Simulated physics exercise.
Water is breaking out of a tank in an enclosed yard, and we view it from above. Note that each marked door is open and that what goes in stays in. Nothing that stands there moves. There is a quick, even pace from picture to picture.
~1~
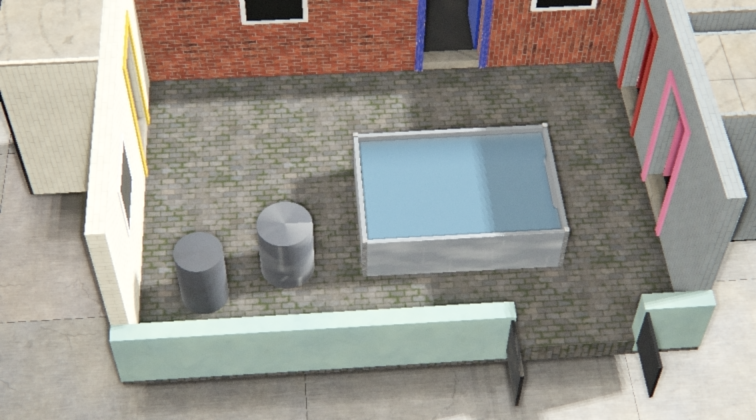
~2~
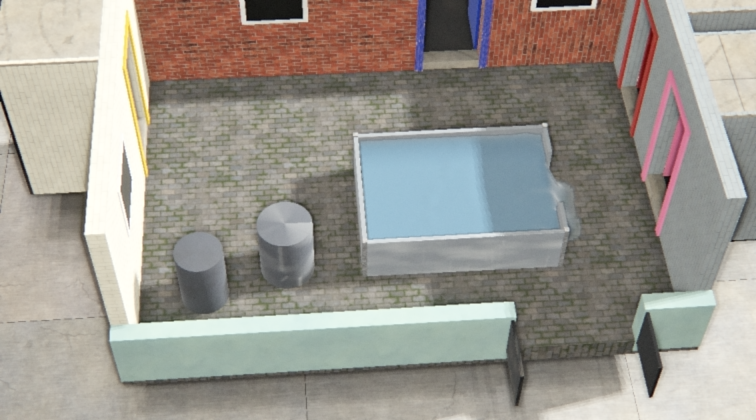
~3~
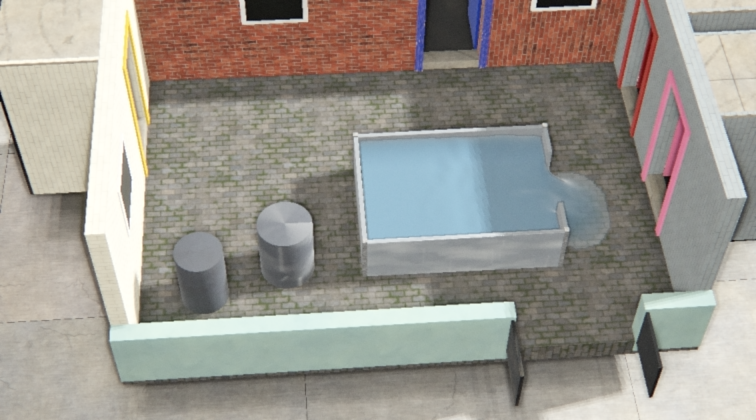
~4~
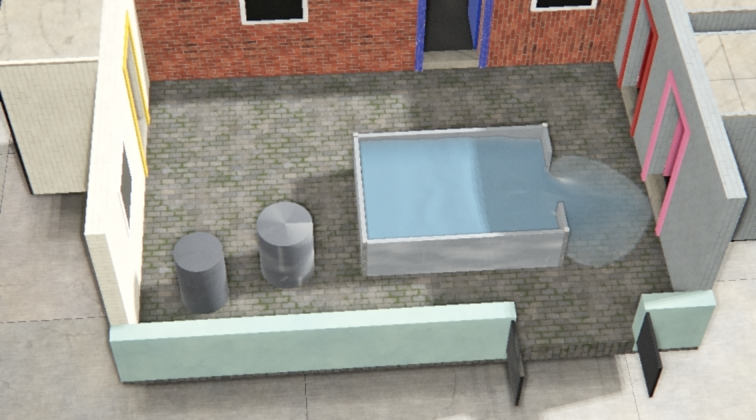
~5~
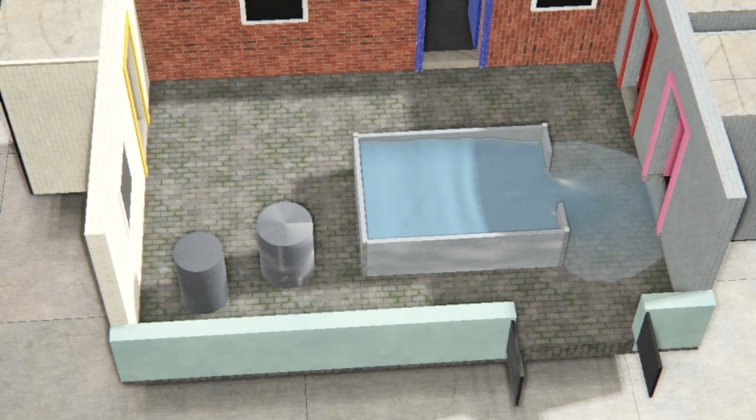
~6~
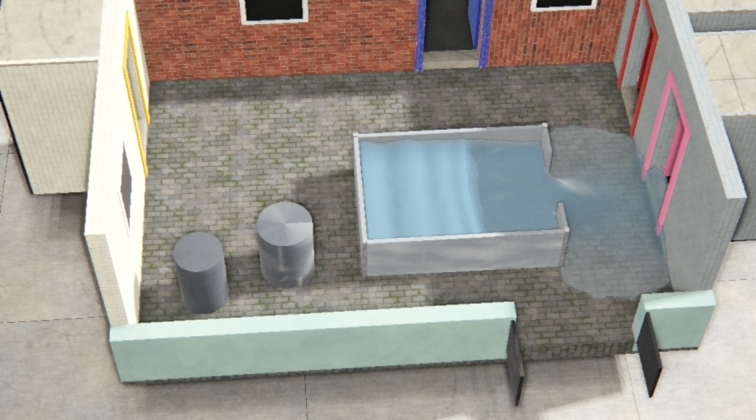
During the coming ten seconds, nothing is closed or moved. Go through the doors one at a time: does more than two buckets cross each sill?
The yellow door lets in little enough there. The pink door lets too much in there. The red door lets too much in there. The blue door lets in little enough there.
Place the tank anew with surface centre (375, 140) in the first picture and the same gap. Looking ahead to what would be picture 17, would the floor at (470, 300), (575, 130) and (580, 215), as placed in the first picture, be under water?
Taking the three spots in turn, I'd say spared, then drenched, then drenched.
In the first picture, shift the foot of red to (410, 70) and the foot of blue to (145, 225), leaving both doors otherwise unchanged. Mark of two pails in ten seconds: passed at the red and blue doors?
I'd say the red door falls short, while the blue door falls short.
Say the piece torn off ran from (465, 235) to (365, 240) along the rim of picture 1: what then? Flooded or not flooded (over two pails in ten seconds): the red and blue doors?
Red door: Exceeds the limit; blue door: Falls short.
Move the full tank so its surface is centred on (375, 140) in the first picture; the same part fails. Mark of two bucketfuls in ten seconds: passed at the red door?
As far as I can tell, the red door gets swamped.
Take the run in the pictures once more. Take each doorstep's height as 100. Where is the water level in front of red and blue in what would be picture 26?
Roughly 170 and 30 %.
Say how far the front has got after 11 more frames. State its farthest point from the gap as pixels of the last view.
At about (615, 67).
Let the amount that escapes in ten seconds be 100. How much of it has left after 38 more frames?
About 80 %.
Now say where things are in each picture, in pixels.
Still water in the tank at (458, 185), in the first frame.
The front is at (572, 236), out from the gap at (549, 199), in the second frame.
Water pours out at (549, 201) and has run to (606, 221), in the third frame.
The front is at (641, 197), out from the gap at (549, 202), in the fourth frame.
Water pours out at (549, 201) and has run to (662, 249), in the fifth frame.
The front is at (634, 141), out from the gap at (549, 200), in the sixth frame.
A moment on, water covers 15 % of the floor; the yellow door not reached, the pink door far over two buckets in, the red door wet at the sill, nothing in, the blue door not reached.
Next, water covers 25 % of the floor; the yellow door not reached, the pink door far over two buckets in, the red door under two buckets in, the blue door not reached.
Then, water covers 45 % of the floor; the yellow door not reached, the pink door far over two buckets in, the red door over two buckets in, the blue door wet at the sill, nothing in.
Later, water covers 80 % of the floor; the yellow door not reached, the pink door far over two buckets in, the red door over two buckets in, the blue door wet at the sill, nothing in.
In the end, water covers 100 % of the floor; the yellow door wet at the sill, nothing in, the pink door far over two buckets in, the red door over two buckets in, the blue door wet at the sill, nothing in.
